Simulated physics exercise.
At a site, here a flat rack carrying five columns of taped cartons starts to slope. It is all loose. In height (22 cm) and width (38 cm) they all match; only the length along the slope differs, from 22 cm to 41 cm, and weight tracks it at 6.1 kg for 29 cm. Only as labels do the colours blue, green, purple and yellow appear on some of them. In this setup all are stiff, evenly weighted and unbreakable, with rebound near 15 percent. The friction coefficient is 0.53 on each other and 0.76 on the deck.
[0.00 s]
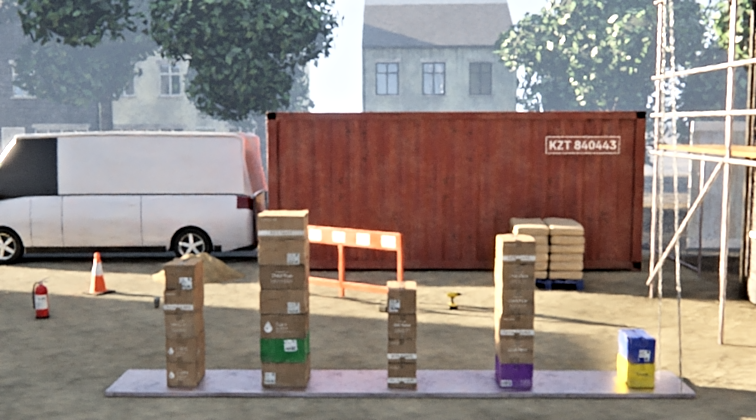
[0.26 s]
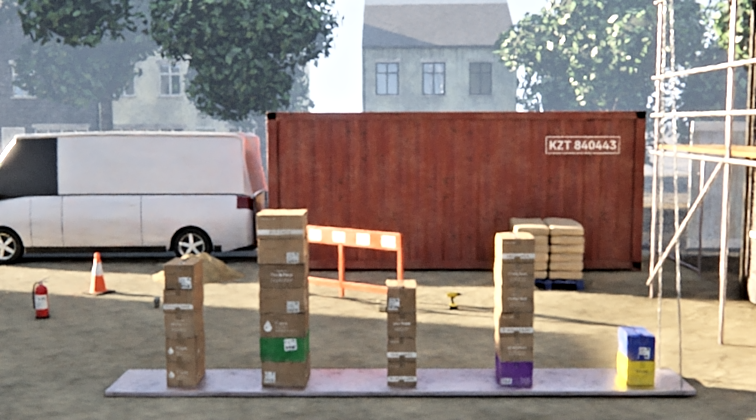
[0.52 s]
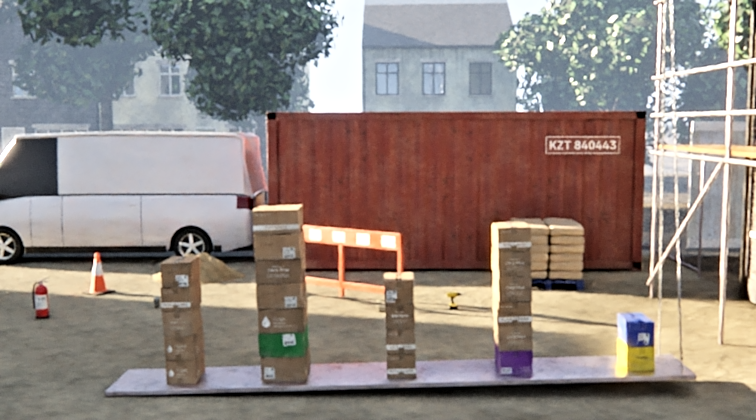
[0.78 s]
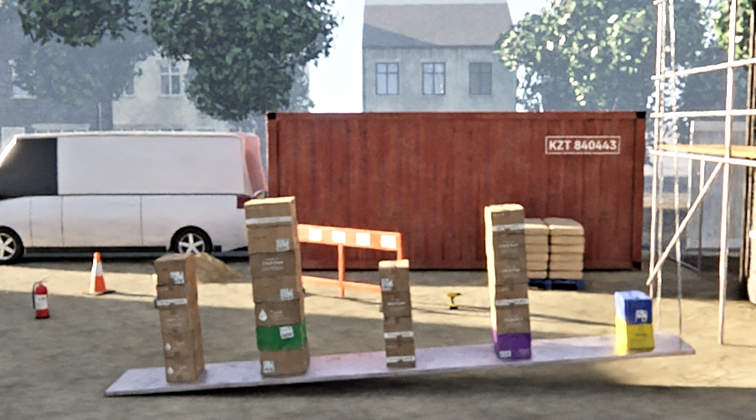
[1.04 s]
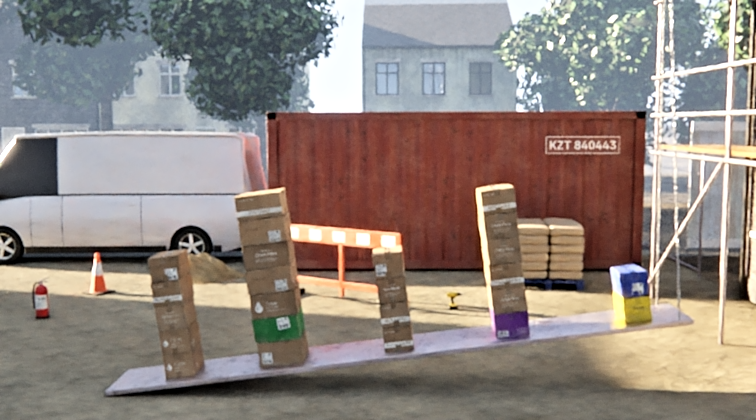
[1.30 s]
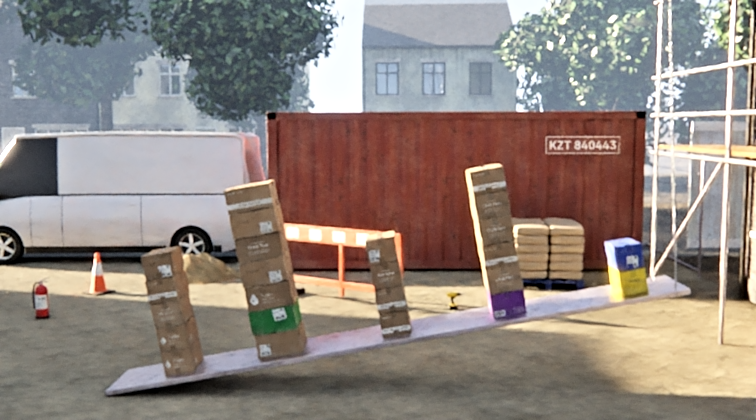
In a work yard, a flat rack carrying five carton columns tilts upward at its right end.
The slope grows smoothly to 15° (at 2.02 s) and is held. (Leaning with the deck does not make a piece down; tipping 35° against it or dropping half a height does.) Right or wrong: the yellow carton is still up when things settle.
Right, it stays up.
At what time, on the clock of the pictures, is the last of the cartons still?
That happens at roughly 5.0 seconds.
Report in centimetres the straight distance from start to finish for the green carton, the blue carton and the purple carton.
Here green ends up 70 centimetres away, blue 120 centimetres and purple 110 centimetres.
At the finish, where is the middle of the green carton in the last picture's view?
At about (207, 333).
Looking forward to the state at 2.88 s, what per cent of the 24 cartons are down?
90 percent by then.
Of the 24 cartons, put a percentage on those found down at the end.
Roughly 90 per cent of them.
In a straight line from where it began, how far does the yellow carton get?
It finishes around 125 cm from its starting point.
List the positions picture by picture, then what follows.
In the first picture (places mark the middle of the side facing us; leans and shifts are taken against what carries them), middle of the deck's edge (399, 395) slope 0°; yellow carton (643, 376); green carton (283, 351); purple carton (517, 376); nothing disturbed.
The second picture shows middle of the deck's edge (399, 393) slope 0°; yellow carton (643, 373).
The third picture shows middle of the deck's edge (398, 386) slope 2°; yellow carton (642, 359).
The fourth picture shows middle of the deck's edge (398, 373) slope 4°; yellow carton (641, 337).
The fifth picture shows middle of the deck's edge (397, 358) slope 7°; yellow carton (639, 310).
The sixth picture shows middle of the deck's edge (394, 343) slope 10°; yellow carton (635, 282); purple carton (509, 304); green carton (273, 321); nothing disturbed.
After 1.62 s, slope 13°; none of the 24 cartons down; yellow carton unmoved.
After 2.48 s, slope 15°; 6 of the 24 cartons down; yellow carton unmoved; purple carton leaning 39°.
After 2.88 s, slope 15°; 22 of the 24 cartons down; yellow carton unmoved; purple carton on its side.
After 3.48 s, slope 15°; 22 of the 24 cartons down; yellow carton unmoved; purple carton upside down.
At rest (5.1 s), slope 15°; 22 of the 24 cartons down; yellow carton unmoved; purple carton upside down; green carton on its side. As the last picture would show them, middles, yellow carton near (619, 236), purple carton near (455, 271).
